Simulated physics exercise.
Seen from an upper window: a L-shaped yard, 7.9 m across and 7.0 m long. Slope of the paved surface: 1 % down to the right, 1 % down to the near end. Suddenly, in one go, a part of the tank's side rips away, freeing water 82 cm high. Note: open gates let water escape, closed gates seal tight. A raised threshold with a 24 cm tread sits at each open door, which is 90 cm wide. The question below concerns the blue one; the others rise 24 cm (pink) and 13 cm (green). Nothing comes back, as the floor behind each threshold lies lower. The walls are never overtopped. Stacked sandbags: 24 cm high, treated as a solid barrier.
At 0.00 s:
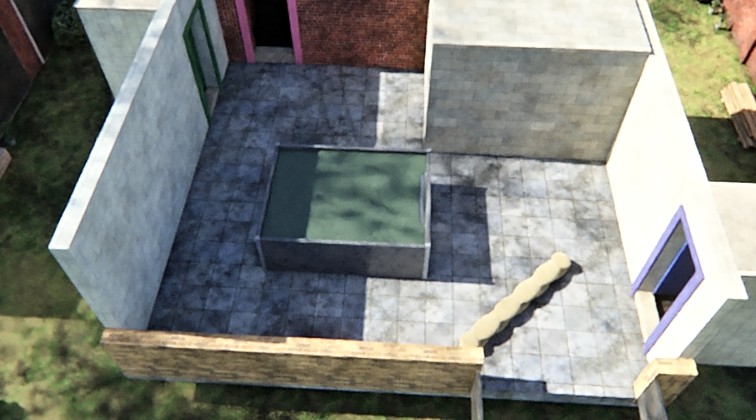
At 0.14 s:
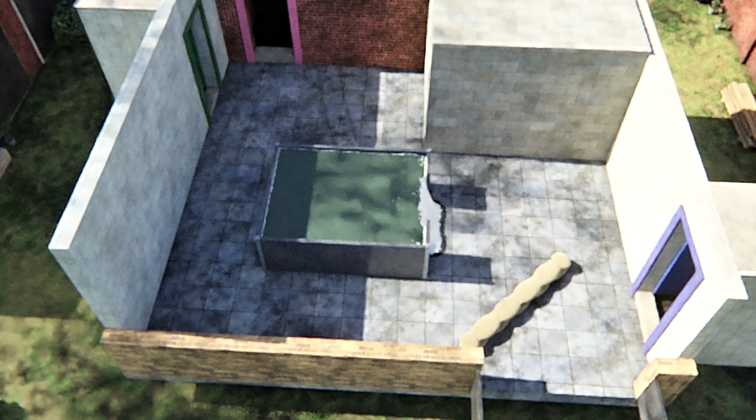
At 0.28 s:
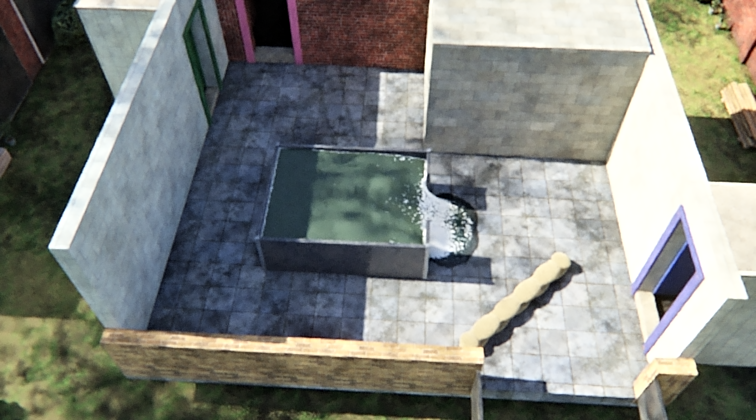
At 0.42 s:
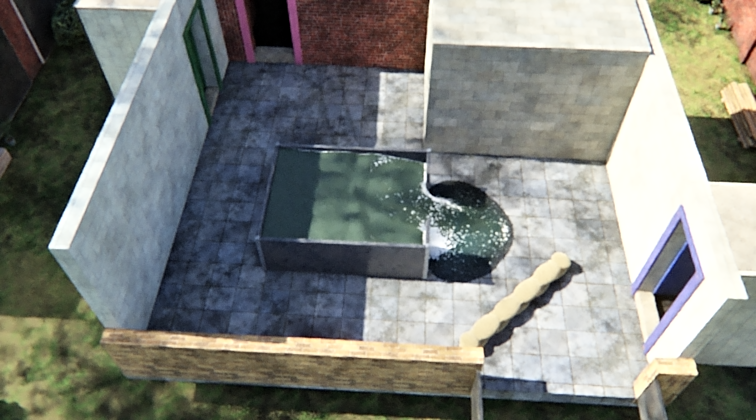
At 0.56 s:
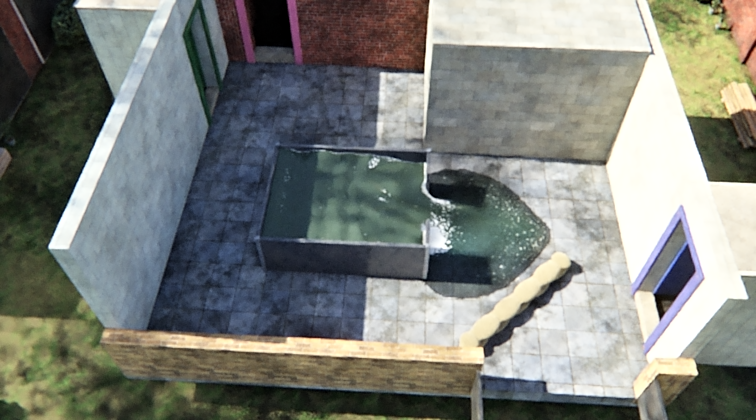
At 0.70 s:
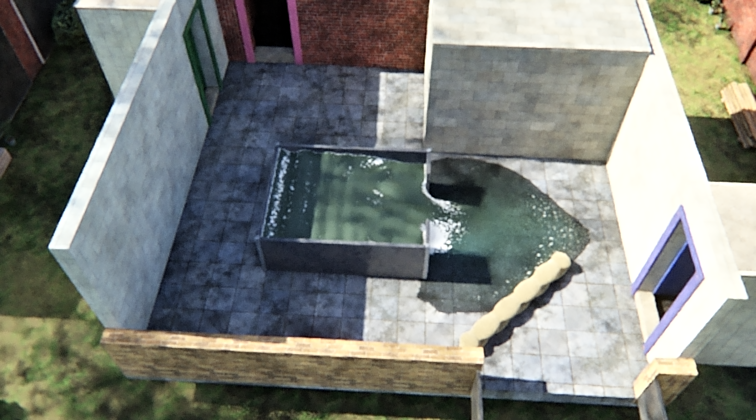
Water bursting from the right side of a rectangular tank, spreading across a paved walled yard and running along a sandbag row.
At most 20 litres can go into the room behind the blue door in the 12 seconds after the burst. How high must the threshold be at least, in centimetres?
About 10 cm.
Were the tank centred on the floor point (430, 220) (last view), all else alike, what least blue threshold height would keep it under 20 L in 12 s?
Then roughly 14.5 cm.
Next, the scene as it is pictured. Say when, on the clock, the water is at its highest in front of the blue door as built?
At about 4.5 s.
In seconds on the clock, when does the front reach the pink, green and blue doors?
The flood shows up at pink at 8.5 s, at green at 6.5 s, and at blue at 1.4 s.
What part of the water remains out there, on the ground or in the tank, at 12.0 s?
Remaining share: Around 68 %.
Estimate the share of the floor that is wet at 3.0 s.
The wet part is about 35 per cent.
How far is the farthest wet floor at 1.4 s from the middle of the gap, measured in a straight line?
Around 3.8 m out.
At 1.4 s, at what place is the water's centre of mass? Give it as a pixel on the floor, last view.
(394, 225), roughly.
After 1.4 s water covers 25 % of the floor, deepest (50 cm) near (432, 228); 2 cm at the blue door, 0 litres in over its 16 cm threshold.
After 3.0 s water covers 35 % of the floor, deepest (42 cm) near (612, 229); 10 cm at the blue door, 0 litres in over its 16 cm threshold.
After 12.0 s water covers 90 % of the floor, deepest (15 cm) near (527, 276); 4 cm at the blue door, 1 litre in over its 16 cm threshold.
At the blue door as built, the water arrived by 1.4 s and peaked near 14 cm at 4.4 s.
Run again over the same 12 s with other heights there, 36 litres in over 8.5 cm, 11 litres over 11.5 cm. The limit of 20 litres is kept from about 10 cm up.
